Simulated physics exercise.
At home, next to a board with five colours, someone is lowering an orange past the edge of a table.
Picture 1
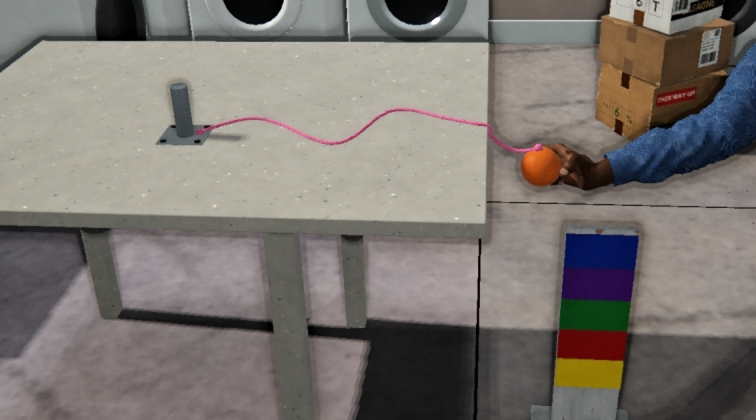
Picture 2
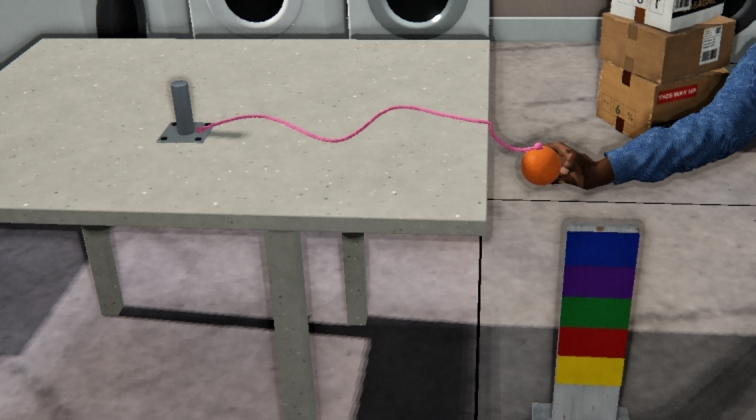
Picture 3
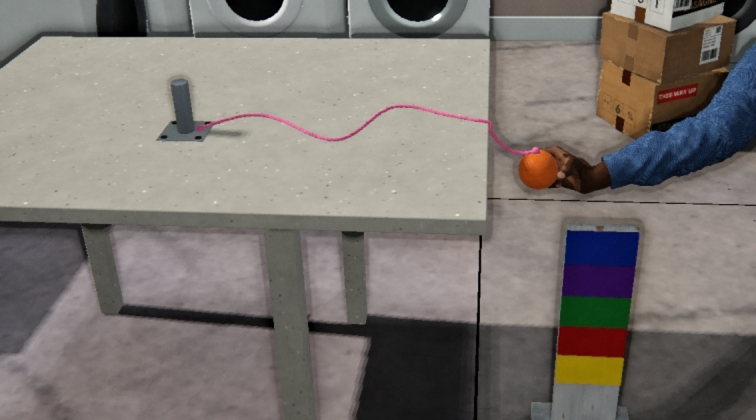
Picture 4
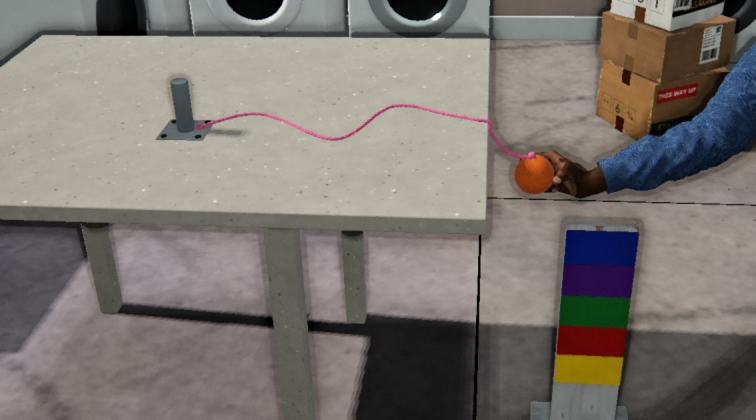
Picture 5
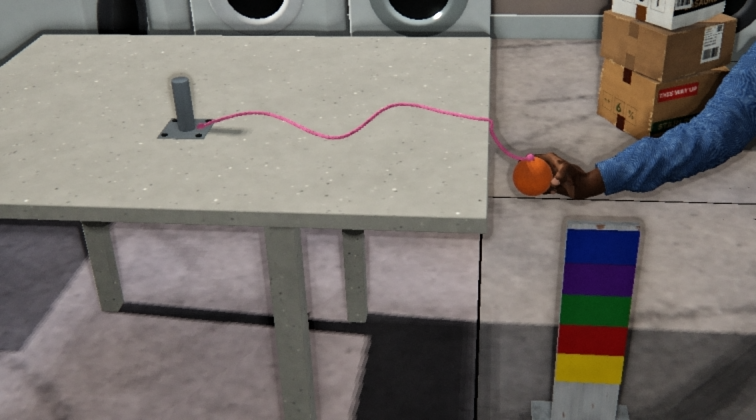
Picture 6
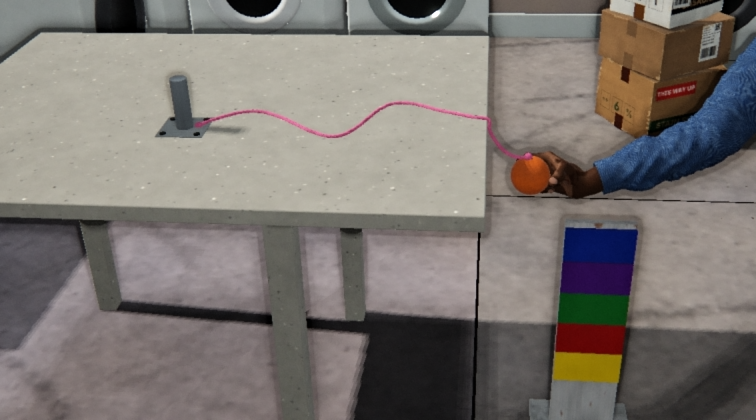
At first, a hand at the right holds an orange ball tied to a wavy pink cord that runs across a gray table to a metal post. The hand then eases the ball slightly down and to the left, while the cord on the table barely changes and the striped color board stands below.
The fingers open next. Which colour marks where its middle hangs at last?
Purple.
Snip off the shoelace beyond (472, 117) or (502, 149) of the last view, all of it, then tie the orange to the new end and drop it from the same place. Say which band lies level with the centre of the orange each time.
In order, the results are above them all and blue.
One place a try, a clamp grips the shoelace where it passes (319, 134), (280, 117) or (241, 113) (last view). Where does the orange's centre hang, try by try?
For the three tries you'd see (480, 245), (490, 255) and (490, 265).
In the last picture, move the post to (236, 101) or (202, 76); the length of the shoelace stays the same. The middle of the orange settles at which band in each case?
Result 1: Green. Result 2: Blue.
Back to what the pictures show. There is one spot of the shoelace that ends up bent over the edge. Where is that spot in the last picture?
It's the piece you see at (406, 103).
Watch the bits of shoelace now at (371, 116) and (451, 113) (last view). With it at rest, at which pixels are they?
(433, 122) and (490, 171).
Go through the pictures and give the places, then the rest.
Orange (541, 167); blue (601, 253); purple (598, 286); green (595, 316); red (592, 346); yellow (589, 374), in the first frame.
Orange (541, 166); shoelace through (230, 120) (293, 127) (356, 133) (401, 107) (470, 120), in the second frame.
Orange (538, 170), in the third frame.
Orange (535, 175); shoelace through (230, 118) (293, 125) (356, 131) (401, 106) (470, 119), in the fourth frame.
Orange (533, 177), in the fifth frame.
Orange (531, 175); shoelace through (229, 115) (292, 122) (355, 129) (400, 103) (469, 116), in the sixth frame.
Soon after, orange near (448, 265); level with purple.
Then, orange near (506, 274); level with purple.
At rest, orange near (494, 275); level with purple. Its middle rests at the purple band.
